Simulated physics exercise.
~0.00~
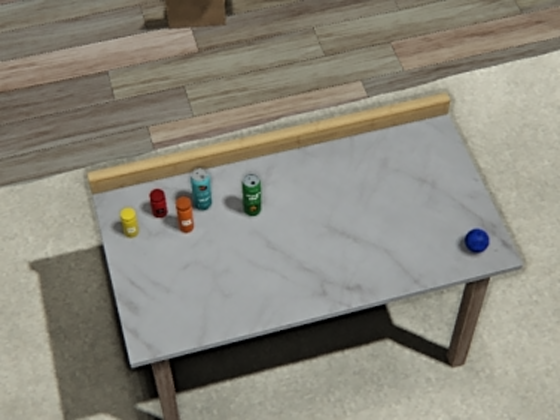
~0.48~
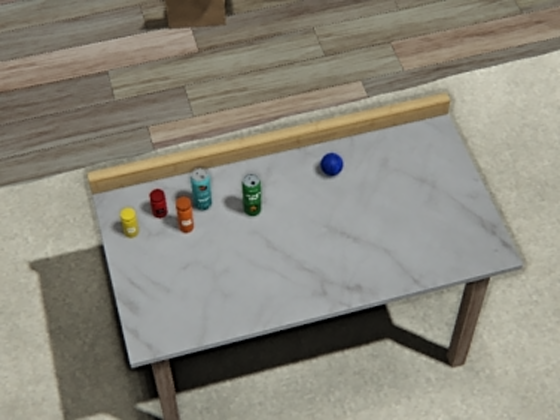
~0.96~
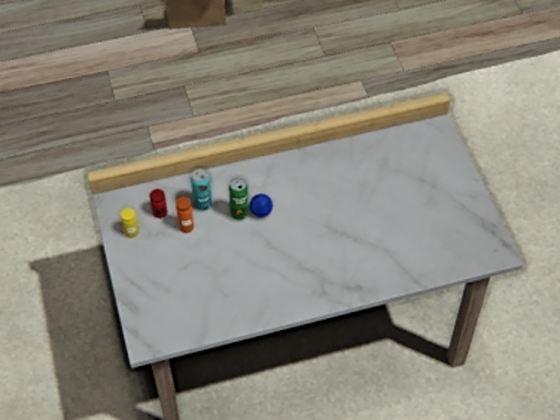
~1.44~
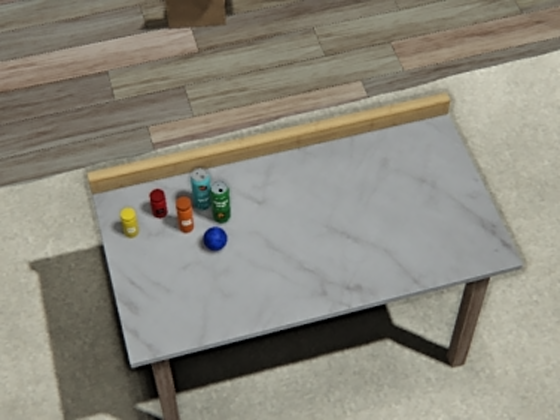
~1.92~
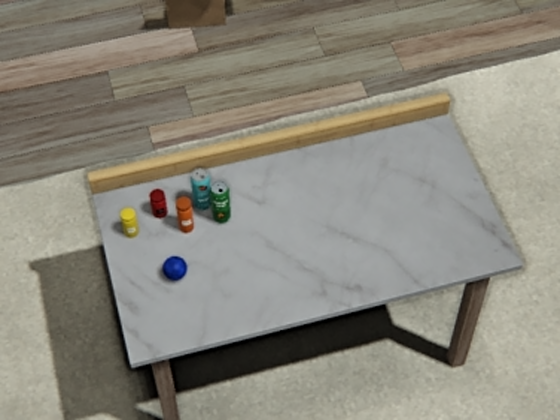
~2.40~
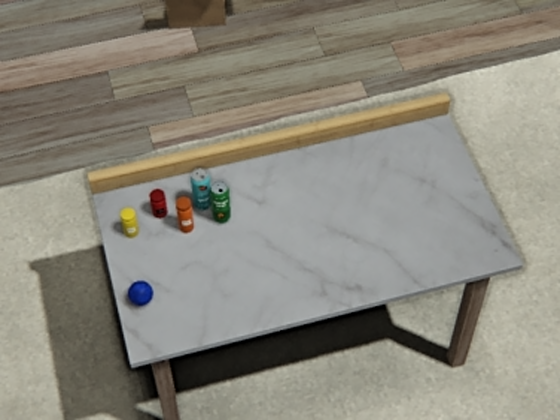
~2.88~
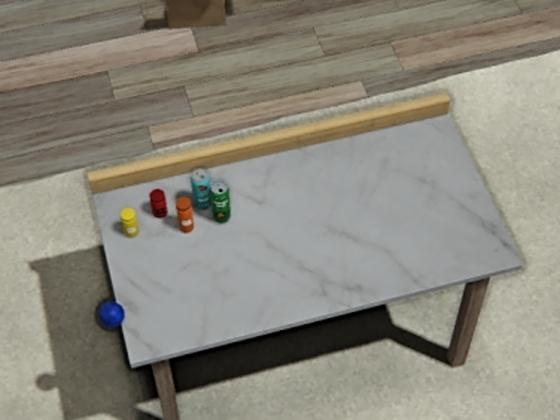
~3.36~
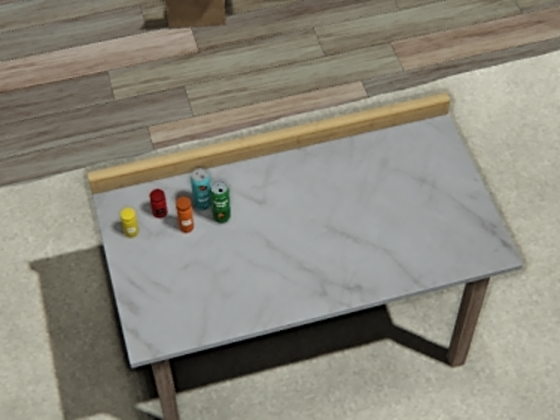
In this clip, a blue ball rolls across a marble-topped table toward the wooden rail at the far edge, then heads back and nudges the green can left before leaving the table at the left edge, while all the cans and shakers remain upright.
